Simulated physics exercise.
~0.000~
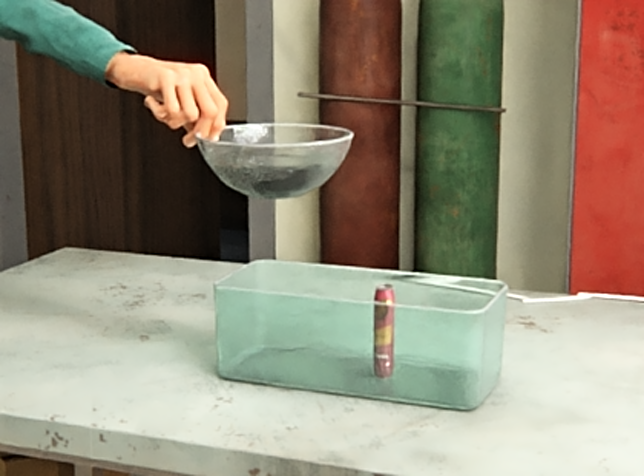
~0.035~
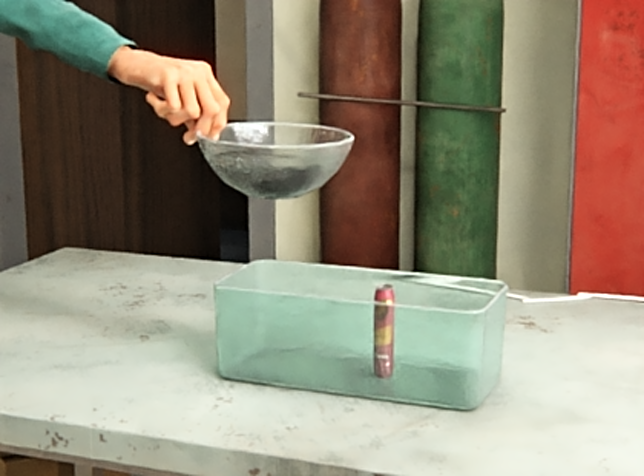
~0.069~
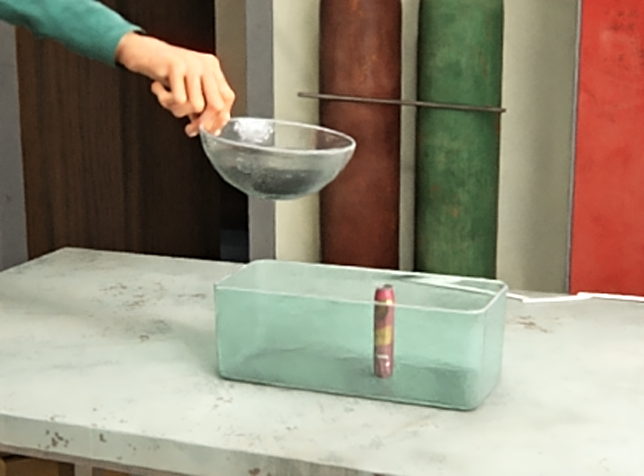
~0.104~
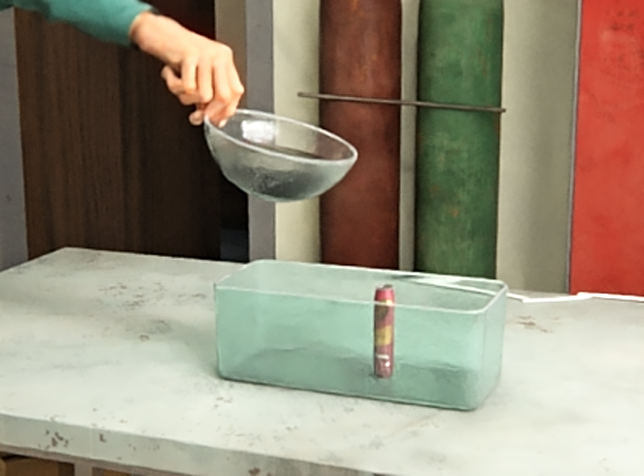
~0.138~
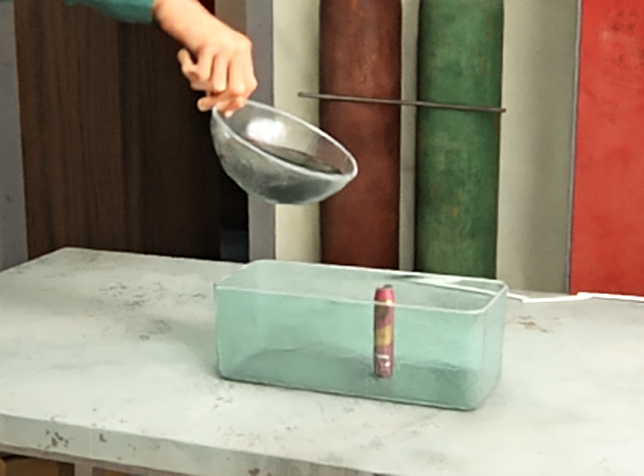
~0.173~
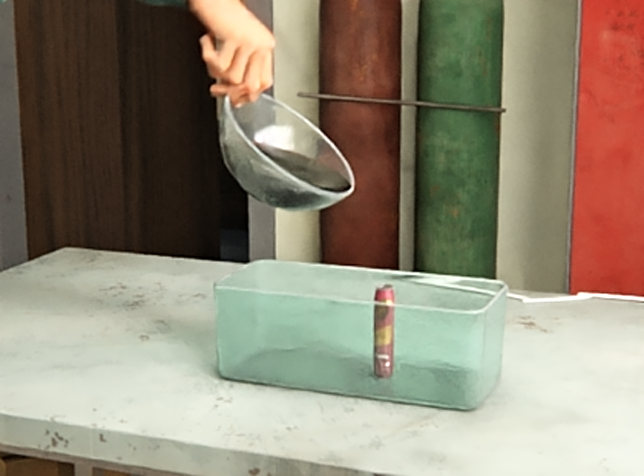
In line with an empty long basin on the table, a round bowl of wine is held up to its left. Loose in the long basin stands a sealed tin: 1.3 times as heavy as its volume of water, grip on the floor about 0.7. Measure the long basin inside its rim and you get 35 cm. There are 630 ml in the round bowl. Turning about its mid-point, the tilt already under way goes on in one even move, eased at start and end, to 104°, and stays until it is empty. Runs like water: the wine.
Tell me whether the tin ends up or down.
It's down.
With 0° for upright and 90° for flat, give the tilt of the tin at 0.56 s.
Near 0 degrees.
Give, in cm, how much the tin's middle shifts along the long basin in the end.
In the end the tin's centre has shifted about 4.0 centimetres.
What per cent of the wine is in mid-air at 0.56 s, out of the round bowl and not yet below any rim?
Airborne share: Near 4 %.
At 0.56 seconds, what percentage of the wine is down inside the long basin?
Around 96 in a hundred.
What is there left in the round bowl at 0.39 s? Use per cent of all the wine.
Close to 2 in a hundred.
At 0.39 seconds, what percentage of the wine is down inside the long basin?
About 74 per cent.
After 0.39 s the tilt is 104° and 2 per cent is still to pour; the tin stands where it began.
After 0.56 s the tilt is 104° and 0 per cent is still to pour; the tin stands 3 cm from where it began.
After 0.73 s the tilt is 104° and 0 per cent is still to pour; the tin leans 8°.
After 0.91 s the tilt is 104° and 0 per cent is still to pour; the tin leans 36°.
In the end the tin lies on its side.
